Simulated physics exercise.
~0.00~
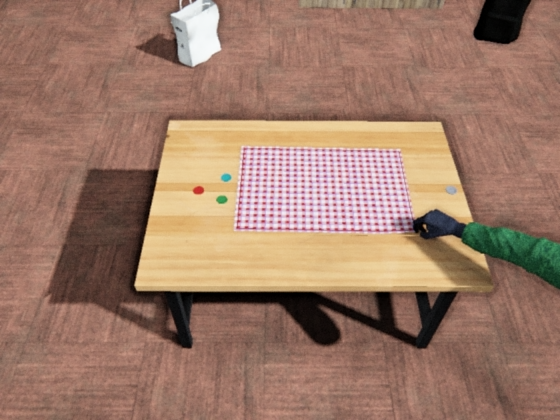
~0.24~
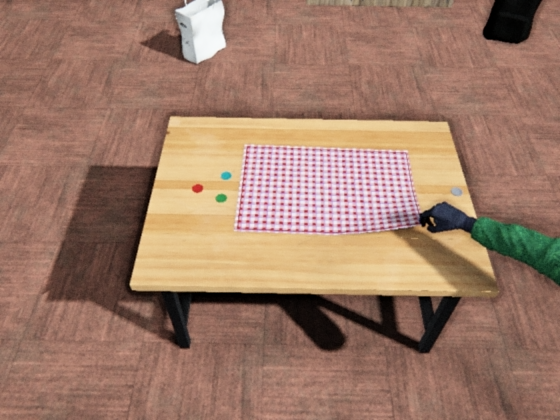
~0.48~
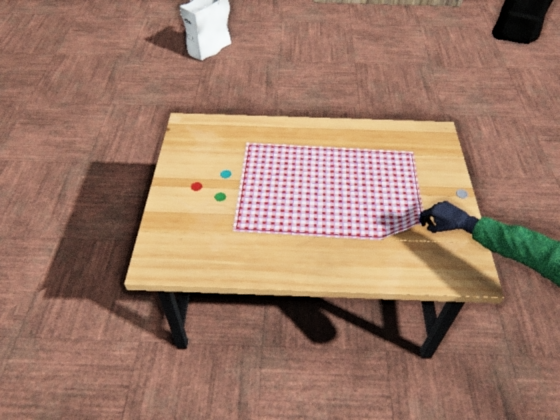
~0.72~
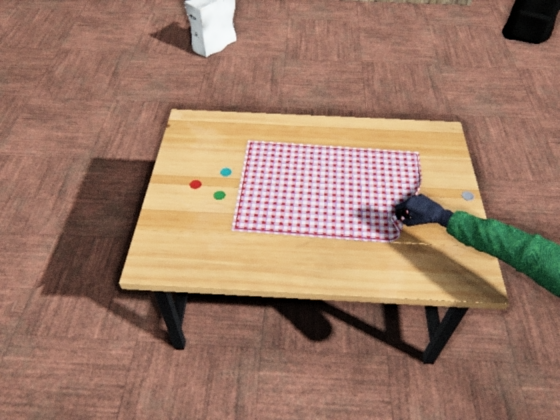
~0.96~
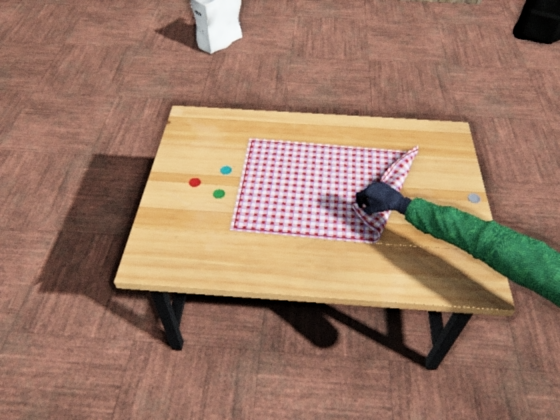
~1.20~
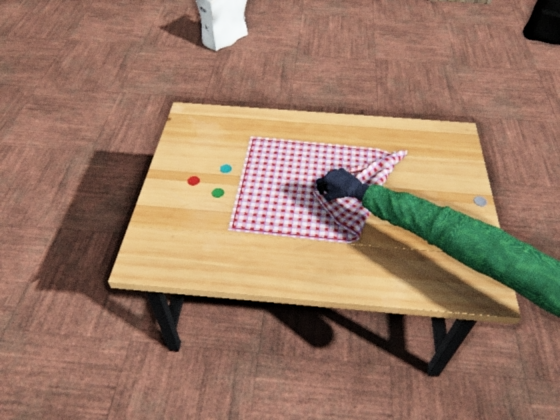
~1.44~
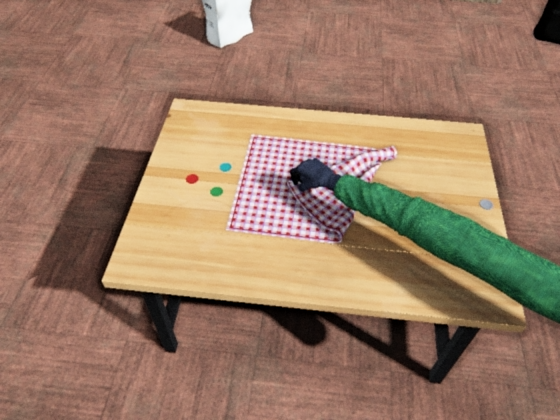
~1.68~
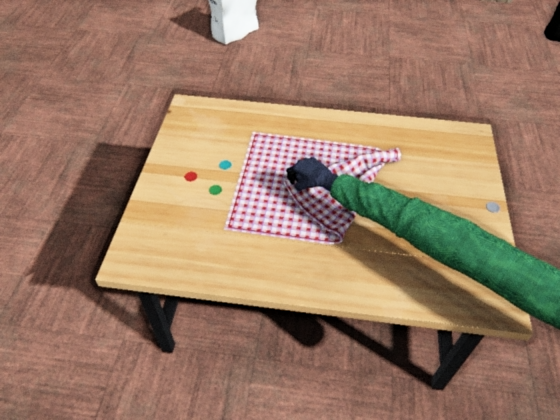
A red-and-white checked tea towel lies flat on a light wooden desk, with a teal, a red and a green disc to its left and a grey one to its right. A dark-gloved hand in a green sleeve takes hold of its near right corner and lifts it slightly. The hand carries the corner leftward across the cloth, folding and bunching the right side over. It then lowers the corner and comes to rest above it. The towel ends up narrower and rumpled on its right, with all four discs still uncovered.
